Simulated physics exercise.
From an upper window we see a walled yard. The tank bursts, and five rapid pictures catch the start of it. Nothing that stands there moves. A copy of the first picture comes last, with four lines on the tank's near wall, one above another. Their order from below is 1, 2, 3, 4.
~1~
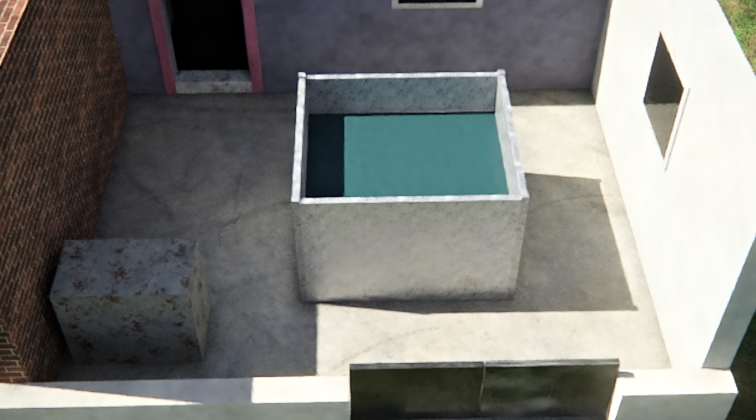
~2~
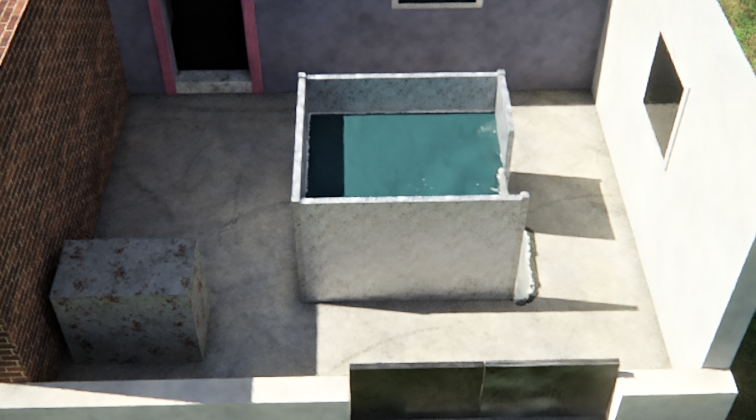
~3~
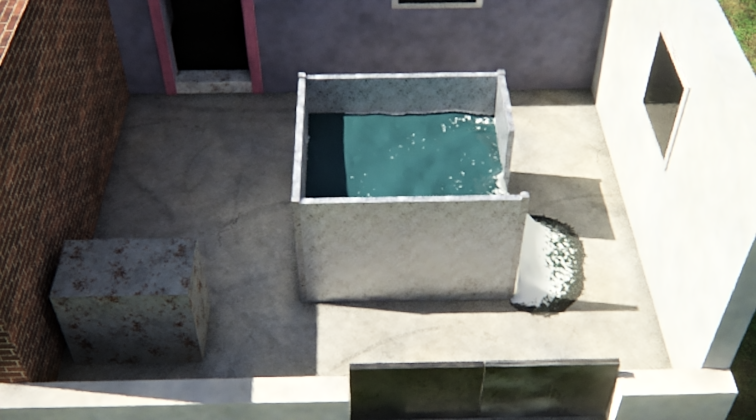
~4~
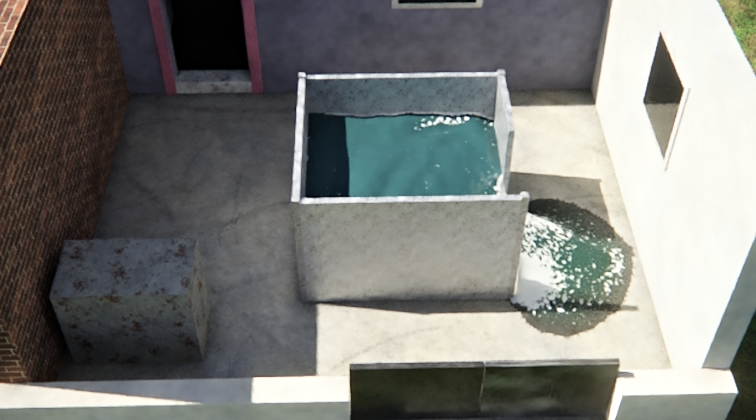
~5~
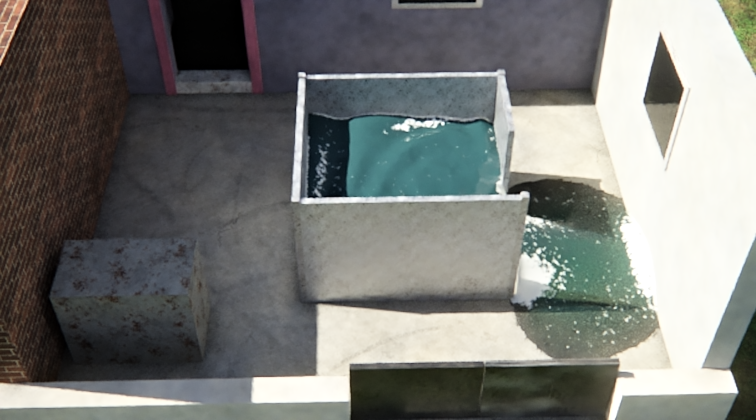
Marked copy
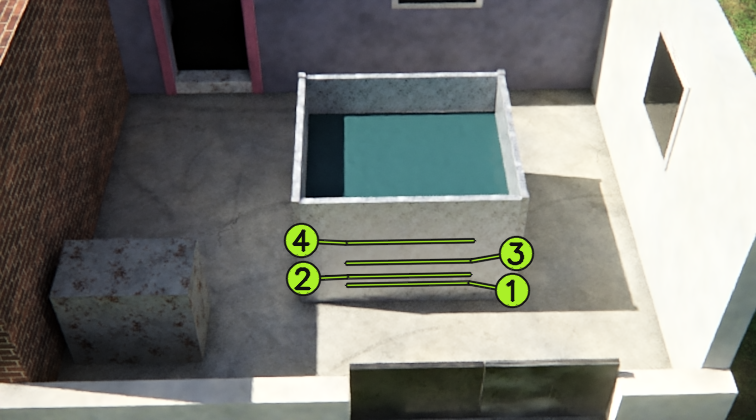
A square tank of green water stood in a walled yard, then its right side opened and water gushed out, foaming across the ground toward the white wall as the water inside rippled.
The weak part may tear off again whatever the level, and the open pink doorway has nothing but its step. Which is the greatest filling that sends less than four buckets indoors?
Go for 4.
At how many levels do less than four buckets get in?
All of the four.
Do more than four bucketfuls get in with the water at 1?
No.
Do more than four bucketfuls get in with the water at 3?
No, that is safe.
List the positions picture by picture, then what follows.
Water in the tank at rest, its middle at (405, 168); foot of the pink doorway at (215, 93); shut gate at (483, 369), in the first frame.
In the second frame, 1 % of the ground under water, visible out to (525, 294).
In the third frame, 4 % of the ground under water, visible out to (559, 226).
In the fourth frame, 8 % of the ground under water, visible out to (617, 243).
In the fifth frame, 13 % of the ground under water, visible out to (656, 318).
In lime, 1 at (408, 284); 2 at (408, 275); 3 at (409, 262); 4 at (409, 241); from the bottom up 1, 2, 3, 4.
If 1 is chosen, nothing gets over.
If 2 is chosen, nothing gets over.
If 3 is chosen, nothing gets over.
If 4 is chosen, a splash gets over, under a bucket.
